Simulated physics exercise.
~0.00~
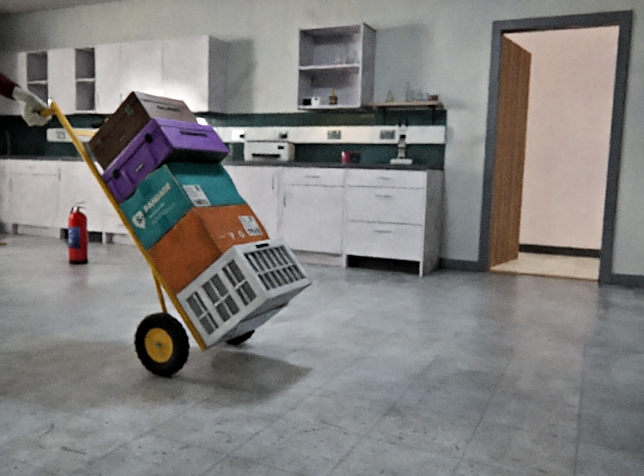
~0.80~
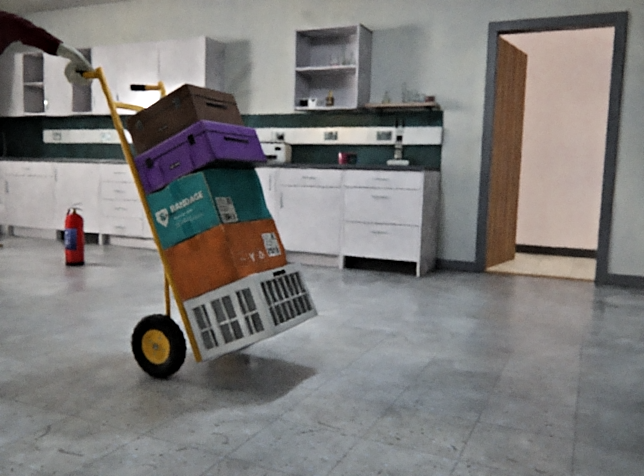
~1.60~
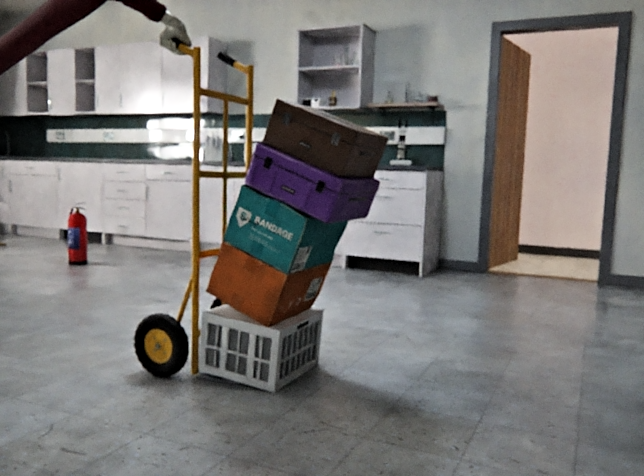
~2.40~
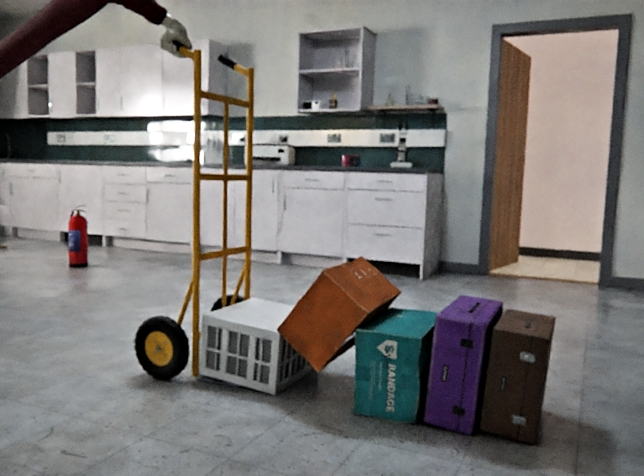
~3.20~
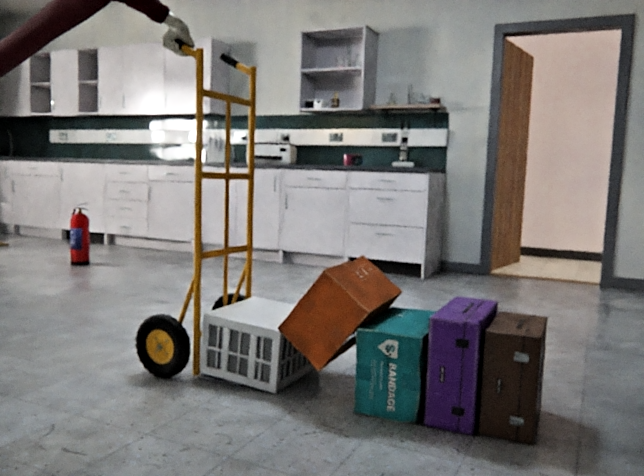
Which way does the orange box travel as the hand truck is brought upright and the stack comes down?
The orange box moves to the right, ending up tilted between the white crate and the turquoise box.
